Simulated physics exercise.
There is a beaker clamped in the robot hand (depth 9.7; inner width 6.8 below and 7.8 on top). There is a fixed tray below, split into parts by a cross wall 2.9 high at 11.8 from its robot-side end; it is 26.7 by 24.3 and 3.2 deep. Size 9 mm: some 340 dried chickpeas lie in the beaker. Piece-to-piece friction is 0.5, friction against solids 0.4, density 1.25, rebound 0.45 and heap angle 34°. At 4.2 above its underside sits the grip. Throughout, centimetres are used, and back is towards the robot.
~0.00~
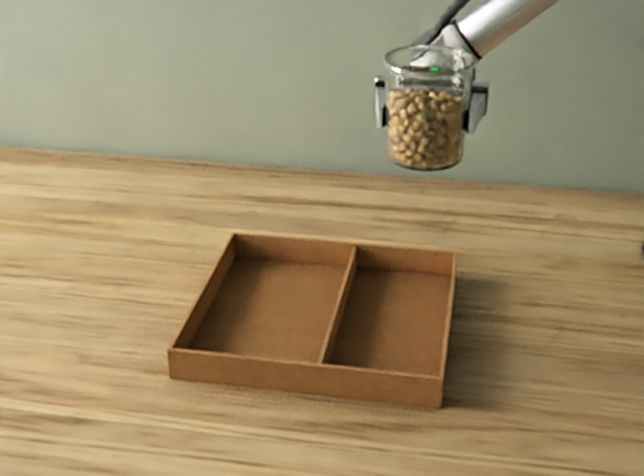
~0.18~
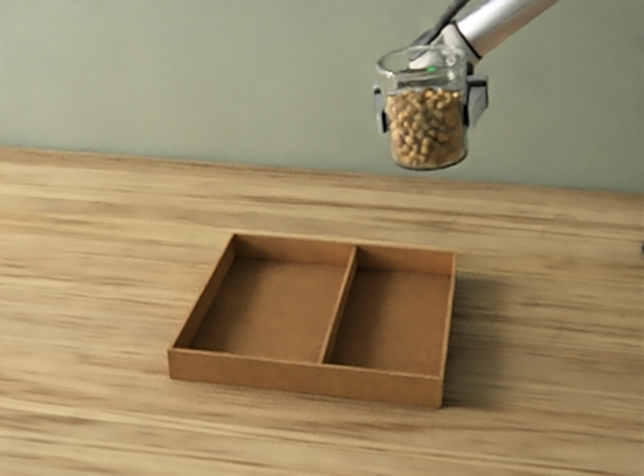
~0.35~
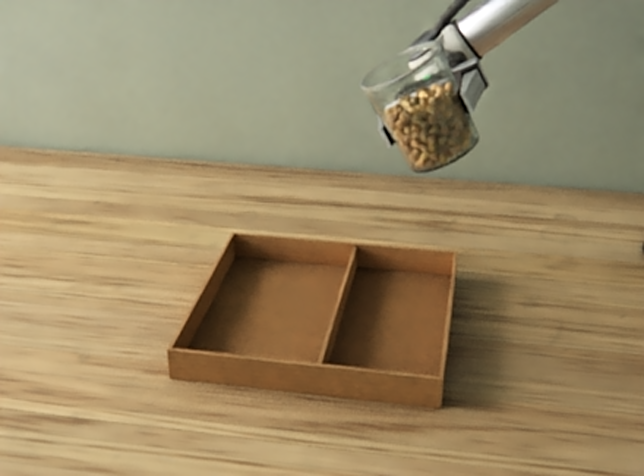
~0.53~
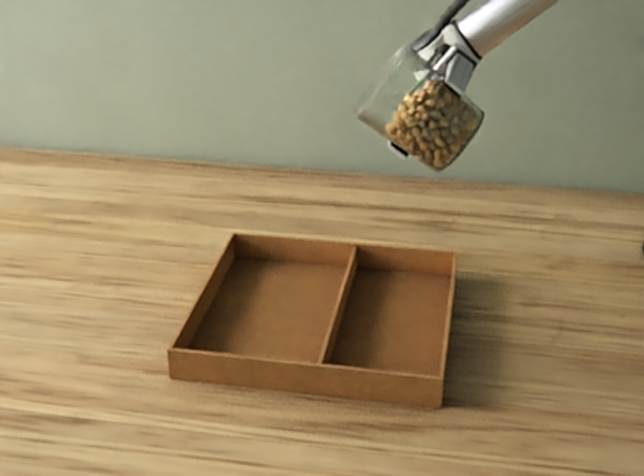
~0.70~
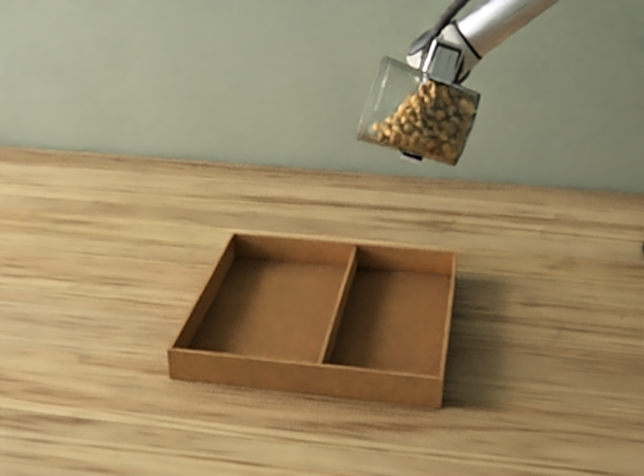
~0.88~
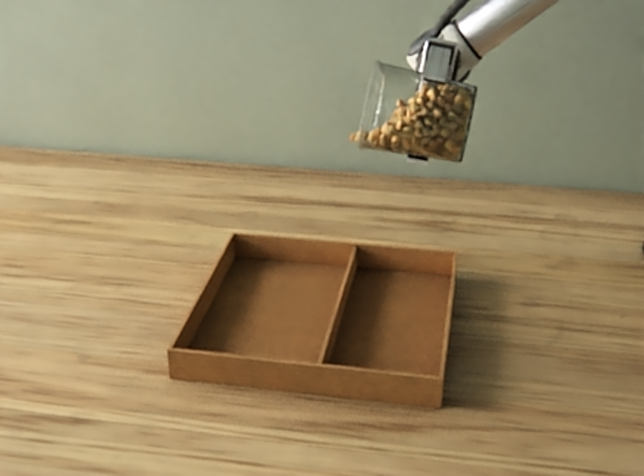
Above a divided brown tray on a wooden table, a robot arm gripped a clear beaker of dried chickpeas and tilted it leftward until it lay nearly sideways, the chickpeas sliding toward its rim.
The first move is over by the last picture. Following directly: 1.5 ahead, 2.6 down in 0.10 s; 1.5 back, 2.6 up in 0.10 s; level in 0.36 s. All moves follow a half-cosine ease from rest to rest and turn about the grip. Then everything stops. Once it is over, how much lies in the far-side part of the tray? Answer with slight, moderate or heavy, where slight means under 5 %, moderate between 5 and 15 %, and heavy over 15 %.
Moderate, between 5 and 15 %.
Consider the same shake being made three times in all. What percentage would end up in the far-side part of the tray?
About 15 %.
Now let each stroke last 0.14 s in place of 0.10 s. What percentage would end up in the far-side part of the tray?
Then about 5 per cent.
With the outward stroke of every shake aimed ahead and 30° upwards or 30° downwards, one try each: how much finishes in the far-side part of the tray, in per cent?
I'd say close to 40 percent for the first and close to 20 percent for the second.
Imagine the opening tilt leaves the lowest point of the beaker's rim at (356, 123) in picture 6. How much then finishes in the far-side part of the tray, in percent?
Somewhere around 0 %.
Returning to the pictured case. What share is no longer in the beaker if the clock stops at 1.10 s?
Around 5 percent at that moment.
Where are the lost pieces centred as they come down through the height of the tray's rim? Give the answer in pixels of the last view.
I'd put it somewhere near (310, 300).
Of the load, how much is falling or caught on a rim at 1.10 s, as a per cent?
Roughly 3 per cent.
After 1.10 s, tilted 81° forward, highest piece 27 above the table; 334 in the beaker, 2 in the far-side part, 9 in flight or on a rim.
After 1.33 s, tilted 18° forward, highest piece 30 above the table; 317 in the beaker, 23 in the far-side part, 5 in flight or on a rim.
After 1.64 s, level, highest piece 29 above the table; 317 in the beaker, 26 in the far-side part, 2 in the robot-side part.
After 2.69 s, level, highest piece 29 above the table; 317 in the beaker, 26 in the far-side part, 2 in the robot-side part.
At rest, 317 in the beaker, 26 in the far-side part, 2 in the robot-side part. That is 8 % in the far-side part of the tray.
